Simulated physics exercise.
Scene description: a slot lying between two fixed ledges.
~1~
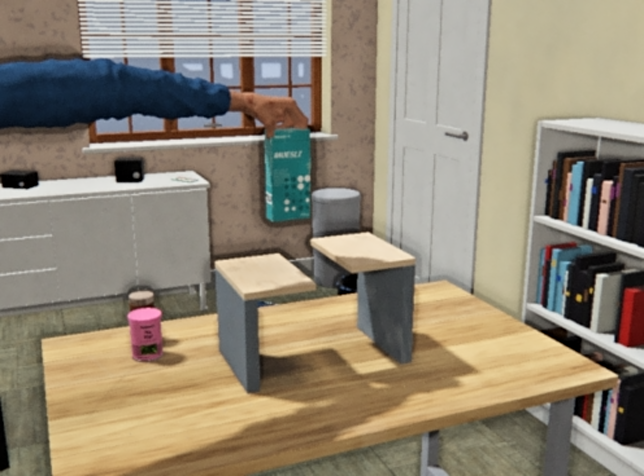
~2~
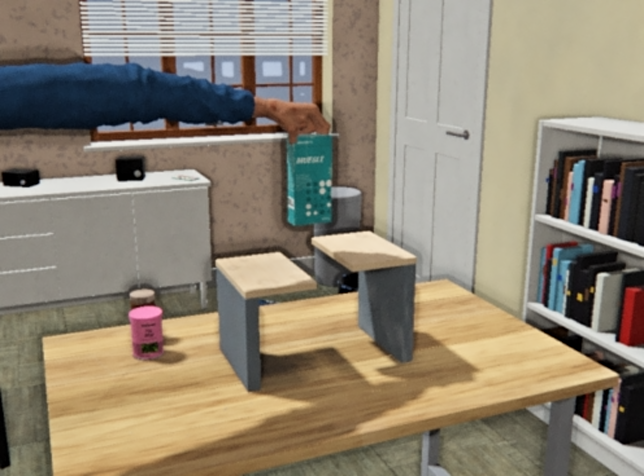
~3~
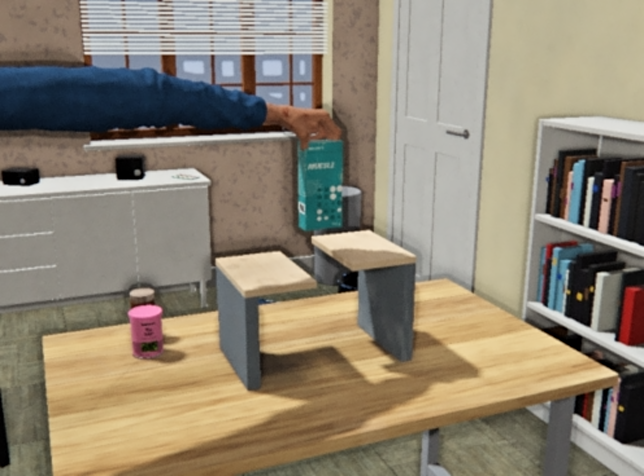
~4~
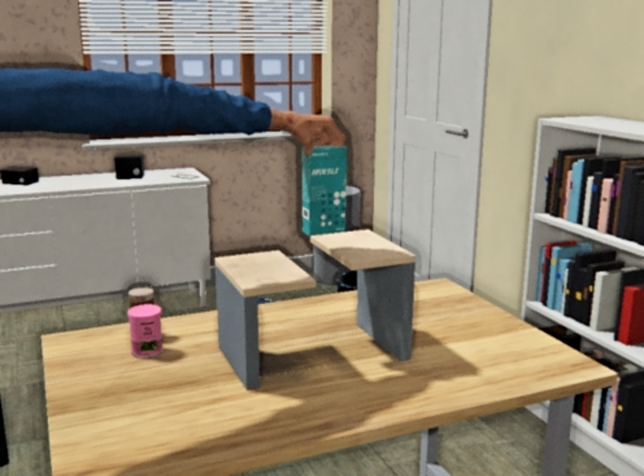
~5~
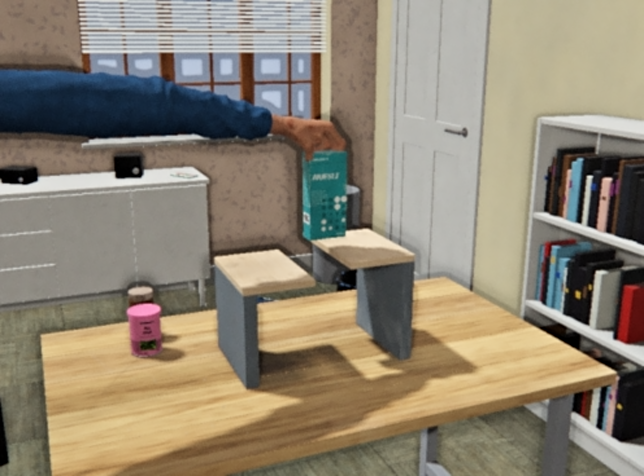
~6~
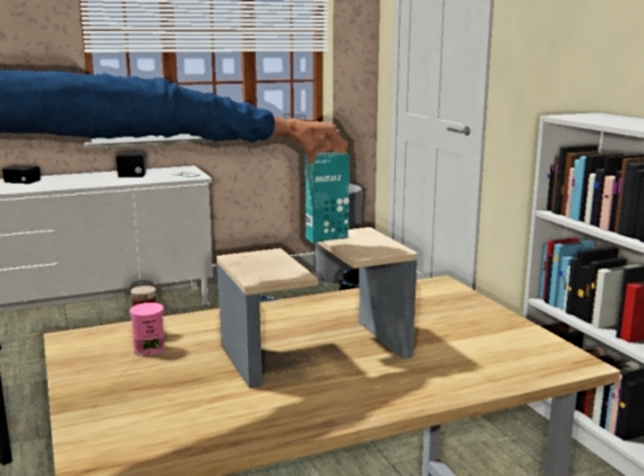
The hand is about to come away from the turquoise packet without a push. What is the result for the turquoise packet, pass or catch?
It's going to stay up.
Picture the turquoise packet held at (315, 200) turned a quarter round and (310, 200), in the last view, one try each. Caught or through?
Try one: It slips past. Try two: It gets jammed.
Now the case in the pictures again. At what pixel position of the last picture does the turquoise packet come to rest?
It ends up near (281, 245).
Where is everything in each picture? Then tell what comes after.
On its way; turquoise packet (288, 174); pink tin (146, 335), in the first frame.
On its way; turquoise packet (310, 179); pink tin (147, 333), in the second frame.
On its way; turquoise packet (320, 185); pink tin (147, 332), in the third frame.
On its way; turquoise packet (324, 190); pink tin (146, 331), in the fourth frame.
On its way; turquoise packet (325, 195); pink tin (145, 331), in the fifth frame.
Held still over the gap; turquoise packet (327, 197); pink tin (148, 330), in the sixth frame.
Then, 0.30 s on from there, turquoise packet turned 10° from how it was put near (320, 208).
Then, 0.50 s on from there, turquoise packet turned 75° from how it was put near (289, 241).
In the end, toppled on the stand or table, turquoise packet; the other 2 unmoved. At the end, from the last picture's camera, turquoise packet near (281, 245). The packet stays on top.
